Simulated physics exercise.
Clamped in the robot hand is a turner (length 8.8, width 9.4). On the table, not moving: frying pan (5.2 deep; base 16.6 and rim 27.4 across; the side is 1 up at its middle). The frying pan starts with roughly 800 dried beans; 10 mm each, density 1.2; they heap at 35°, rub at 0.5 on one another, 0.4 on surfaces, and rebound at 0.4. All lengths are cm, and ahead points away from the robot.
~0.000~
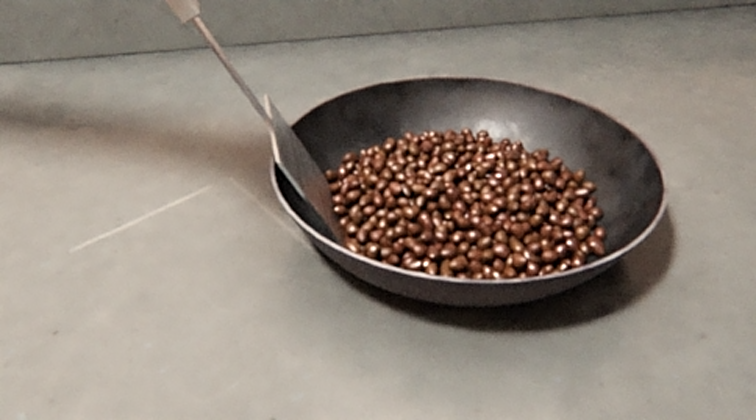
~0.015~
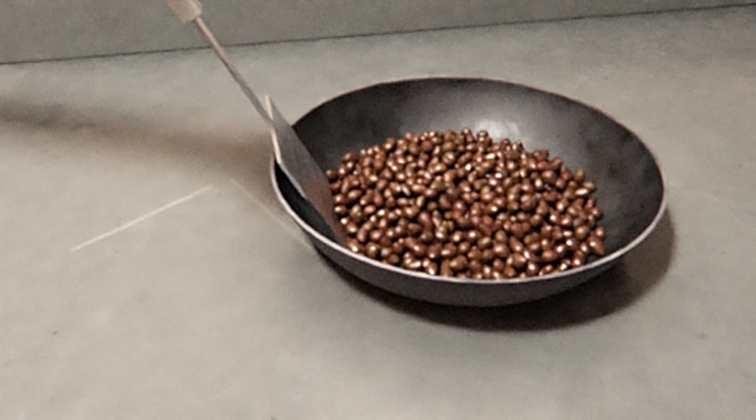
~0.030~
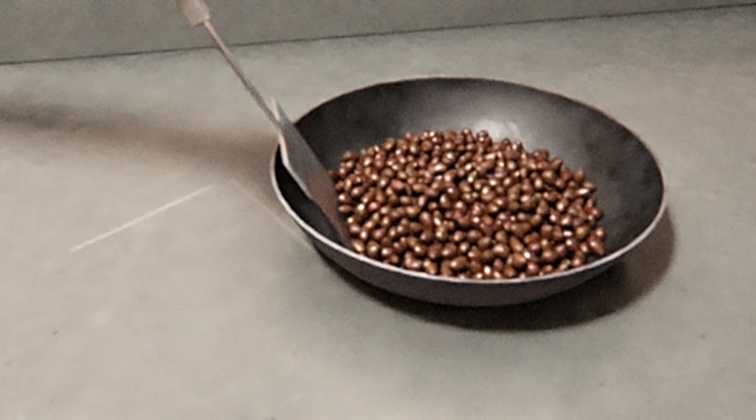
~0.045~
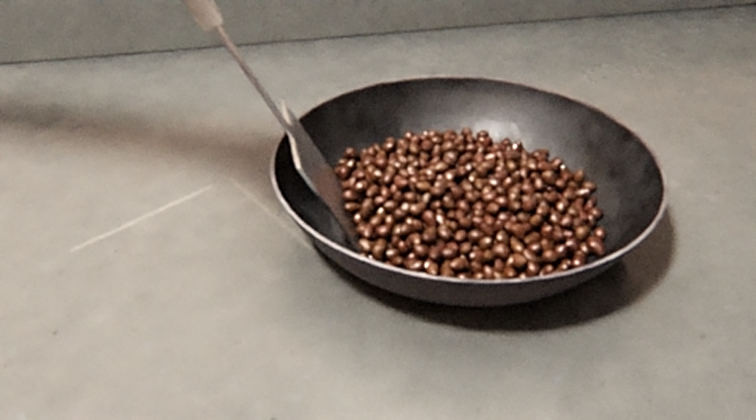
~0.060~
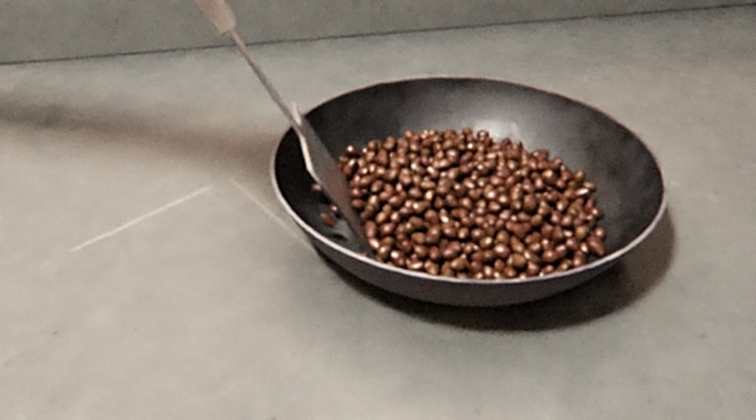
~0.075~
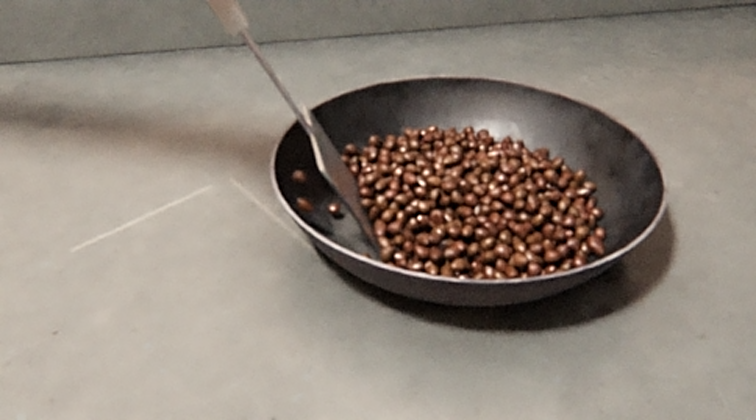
On a grey tabletop, a tilted metal turner slid slowly rightward into a heap of shiny brown beans in a dark frying pan, and a few beans showed up behind its blade.
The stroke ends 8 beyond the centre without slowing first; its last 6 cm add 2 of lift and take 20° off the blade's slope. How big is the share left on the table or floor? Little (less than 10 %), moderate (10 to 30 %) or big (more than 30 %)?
Answer: Little; less than 10 % of the dried beans finish on the table or floor.
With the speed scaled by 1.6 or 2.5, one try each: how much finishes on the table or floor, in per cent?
Some 10 and 20 per cent.
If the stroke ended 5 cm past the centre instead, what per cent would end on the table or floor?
Then about 0 per cent.
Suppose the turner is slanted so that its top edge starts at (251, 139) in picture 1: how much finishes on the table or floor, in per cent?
Some 5 per cent.
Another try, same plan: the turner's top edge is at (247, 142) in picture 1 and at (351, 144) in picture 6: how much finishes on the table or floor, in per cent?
Some 10 per cent.
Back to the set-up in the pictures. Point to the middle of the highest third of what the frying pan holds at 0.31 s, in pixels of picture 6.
Near (571, 160).
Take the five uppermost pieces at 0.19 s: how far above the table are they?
Some 5 cm.
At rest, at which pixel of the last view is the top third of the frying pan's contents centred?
Near (586, 148).
After 0.19 s, sloping 63°, highest piece 8 above the table; 794 in the frying pan, 2 on the blade or in flight.
After 0.31 s, sloping 56°, highest piece 6 above the table; 794 in the frying pan, 2 on the table or floor.
After 0.57 s, sloping 43°, highest piece 7 above the table; 770 in the frying pan, 24 on the table or floor, 2 on the blade or in flight.
After 1.62 s, sloping 43°, highest piece 7 above the table; 768 in the frying pan, 28 on the table or floor.
At rest, 768 in the frying pan, 28 on the table or floor. That is 4 % on the table or floor.
